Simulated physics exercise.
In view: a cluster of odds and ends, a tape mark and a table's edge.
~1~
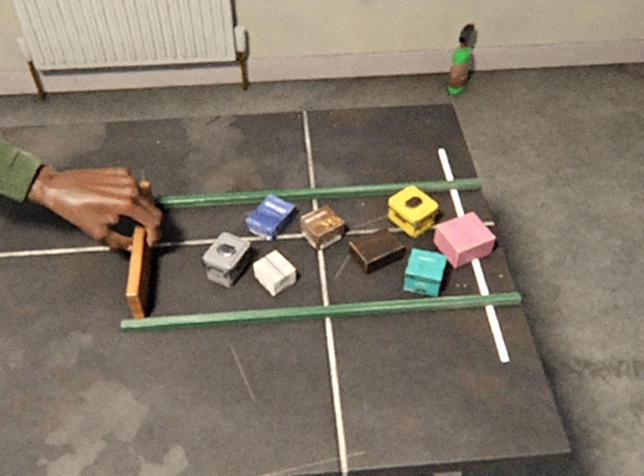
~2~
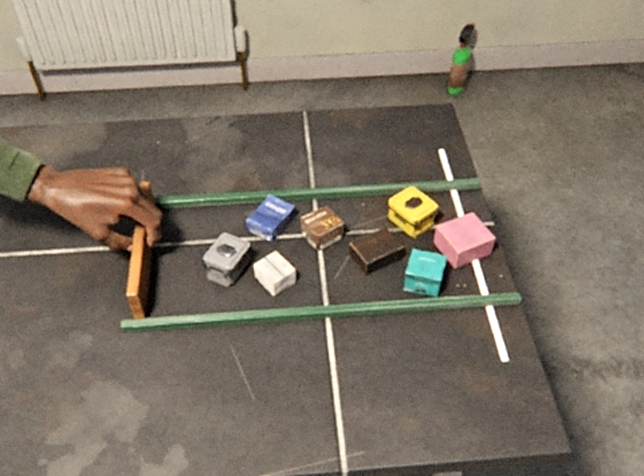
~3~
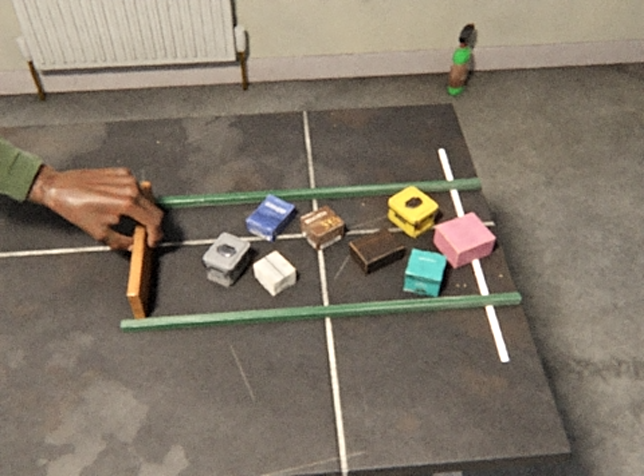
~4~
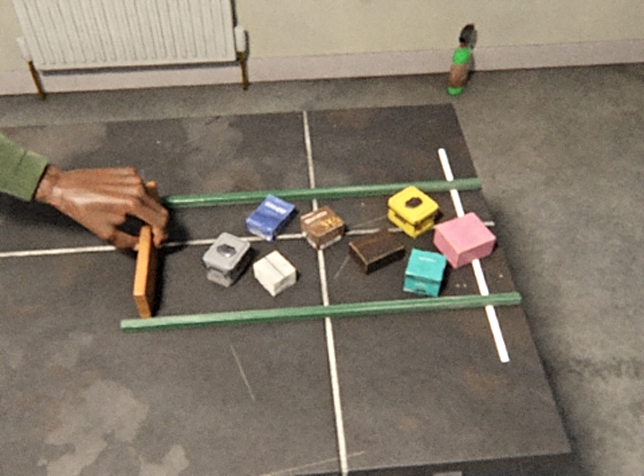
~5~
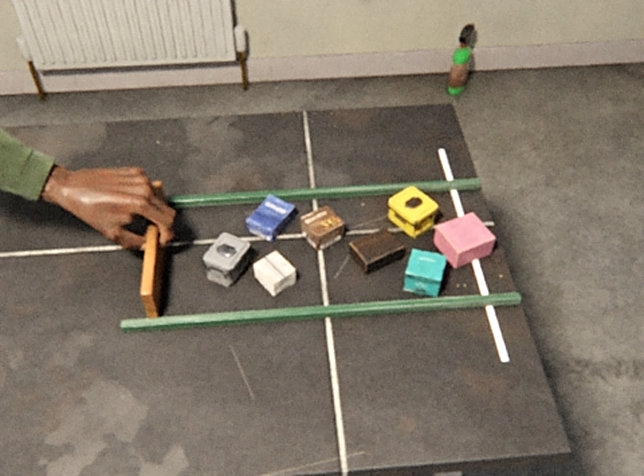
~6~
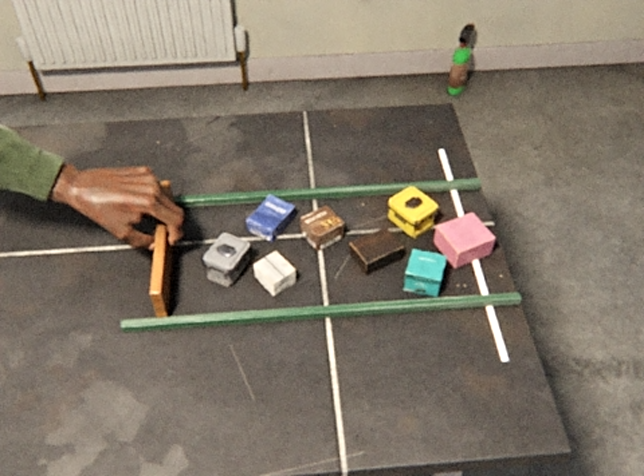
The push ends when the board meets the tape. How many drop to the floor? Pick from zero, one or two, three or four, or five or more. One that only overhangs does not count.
Outcome: The number that fall off is five or more.
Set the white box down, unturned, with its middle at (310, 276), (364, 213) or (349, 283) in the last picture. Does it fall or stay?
In turn it remains up; tumbles off; survives.
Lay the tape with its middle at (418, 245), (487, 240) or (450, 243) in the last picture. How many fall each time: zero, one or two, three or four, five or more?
Taking them in turn, just one or two; five or over; one or two.
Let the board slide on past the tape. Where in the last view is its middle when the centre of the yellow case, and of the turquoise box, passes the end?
Its middle is around (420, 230) and around (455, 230).
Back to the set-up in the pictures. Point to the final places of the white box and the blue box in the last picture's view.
The white box at (498, 273), the blue box at (473, 199).
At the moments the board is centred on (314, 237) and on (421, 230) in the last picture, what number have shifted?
At the one place 4, at the other 8.
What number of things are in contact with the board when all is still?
3 of them.
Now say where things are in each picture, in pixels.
In the first picture, pink block (464, 240); yellow case (412, 212); turquoise box (425, 273); board (143, 248); tape (469, 241).
In the second picture, yellow case (412, 212); white box (275, 274).
In the third picture, turquoise box (425, 273); brown box (322, 228).
In the fourth picture, pink block (464, 240); black block (376, 251).
In the fifth picture, yellow case (412, 212); blue box (271, 218).
In the sixth picture, pink block (464, 240); yellow case (412, 212); turquoise box (425, 273); board (164, 247); tape (469, 241).
Soon after, none off yet; pink block at rest near (464, 240); yellow case at rest near (412, 212); turquoise box at rest near (425, 273).
By the end, the number that fall off is five or more; fallen, brown box, black block, turquoise box, yellow case and pink block.
